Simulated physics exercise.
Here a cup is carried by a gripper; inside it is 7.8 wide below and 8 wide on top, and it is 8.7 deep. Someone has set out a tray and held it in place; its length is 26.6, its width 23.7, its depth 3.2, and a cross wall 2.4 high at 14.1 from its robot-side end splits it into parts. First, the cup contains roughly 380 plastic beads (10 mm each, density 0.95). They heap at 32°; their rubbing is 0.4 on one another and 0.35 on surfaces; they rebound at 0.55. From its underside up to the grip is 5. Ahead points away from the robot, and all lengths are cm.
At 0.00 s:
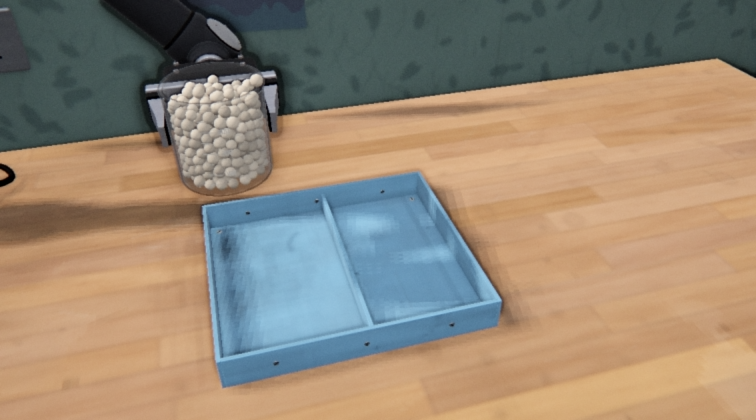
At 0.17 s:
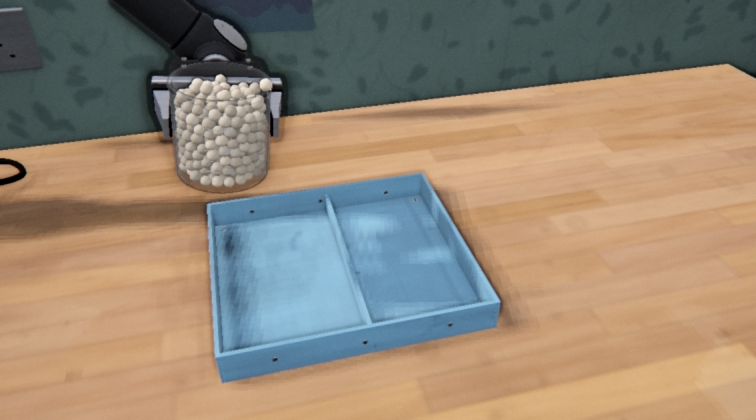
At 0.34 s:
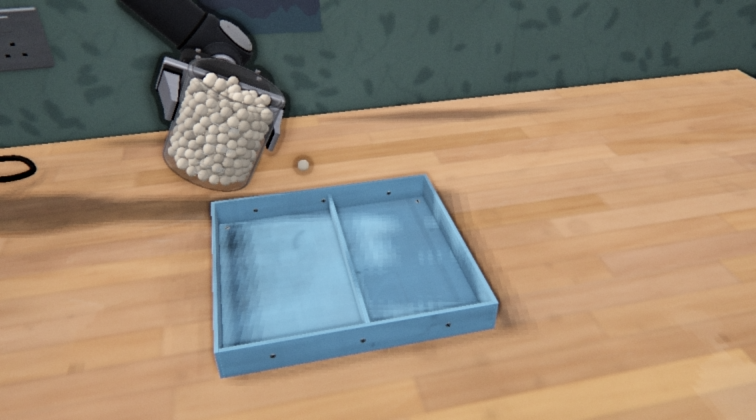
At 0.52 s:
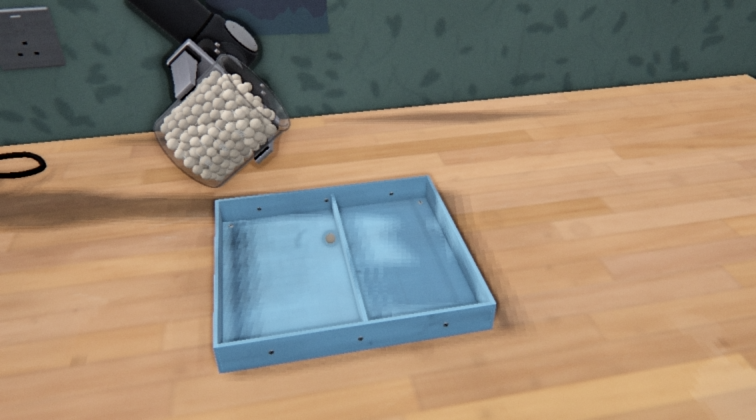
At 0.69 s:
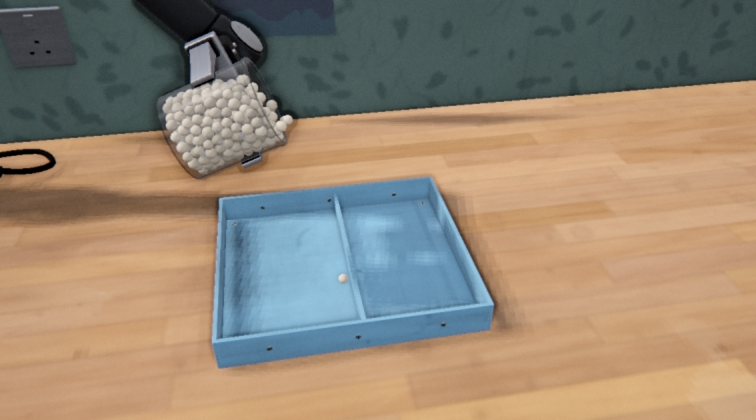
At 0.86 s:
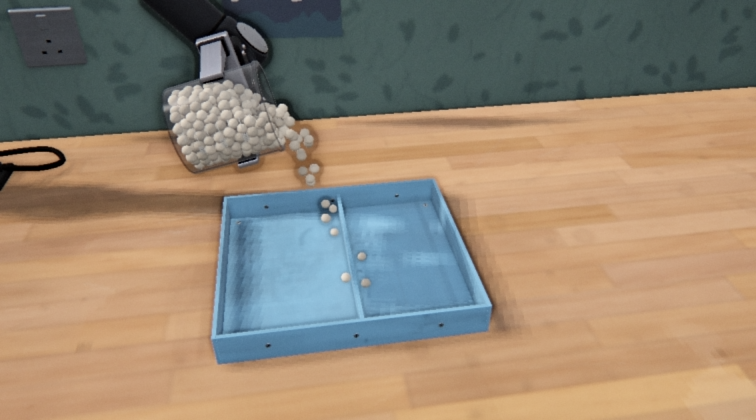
In the video, a robotic gripper holds a clear cup full of pale beads above a light blue divided tray on a wooden surface and tilts it to the right; one bead drops out first, then several more fall into both compartments.
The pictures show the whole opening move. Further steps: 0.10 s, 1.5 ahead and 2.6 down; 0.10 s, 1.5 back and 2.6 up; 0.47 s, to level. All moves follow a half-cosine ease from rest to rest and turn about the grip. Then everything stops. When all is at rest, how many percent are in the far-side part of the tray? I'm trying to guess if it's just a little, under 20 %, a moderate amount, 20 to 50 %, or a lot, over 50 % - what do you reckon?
I reckon just a little.
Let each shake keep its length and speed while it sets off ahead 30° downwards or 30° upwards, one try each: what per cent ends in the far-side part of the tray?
15 and 30 %.
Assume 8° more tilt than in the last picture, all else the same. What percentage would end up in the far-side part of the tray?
About 10 percent.
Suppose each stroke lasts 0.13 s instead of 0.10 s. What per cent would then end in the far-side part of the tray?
That would give around 5 per cent.
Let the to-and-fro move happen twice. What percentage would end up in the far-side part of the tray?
Then roughly 10 percent.
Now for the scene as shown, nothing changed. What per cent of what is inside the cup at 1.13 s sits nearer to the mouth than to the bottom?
Something near 40 per cent is there.
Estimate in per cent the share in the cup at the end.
About 80 %.
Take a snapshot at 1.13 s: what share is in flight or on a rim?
6 %.
After 1.13 s, tilted 73° forward, highest piece 22 above the table; 313 in the cup, 27 in the robot-side part, 13 in the far-side part, 24 in flight or on a rim.
After 1.40 s, tilted 14° forward, highest piece 23 above the table; 307 in the cup, 50 in the robot-side part, 20 in the far-side part.
After 1.73 s, level, highest piece 23 above the table; 307 in the cup, 50 in the robot-side part, 20 in the far-side part.
After 2.78 s, level, highest piece 23 above the table; 307 in the cup, 50 in the robot-side part, 20 in the far-side part.
In the end, 307 in the cup, 50 in the robot-side part, 20 in the far-side part. That is 5 % in the far-side part of the tray.
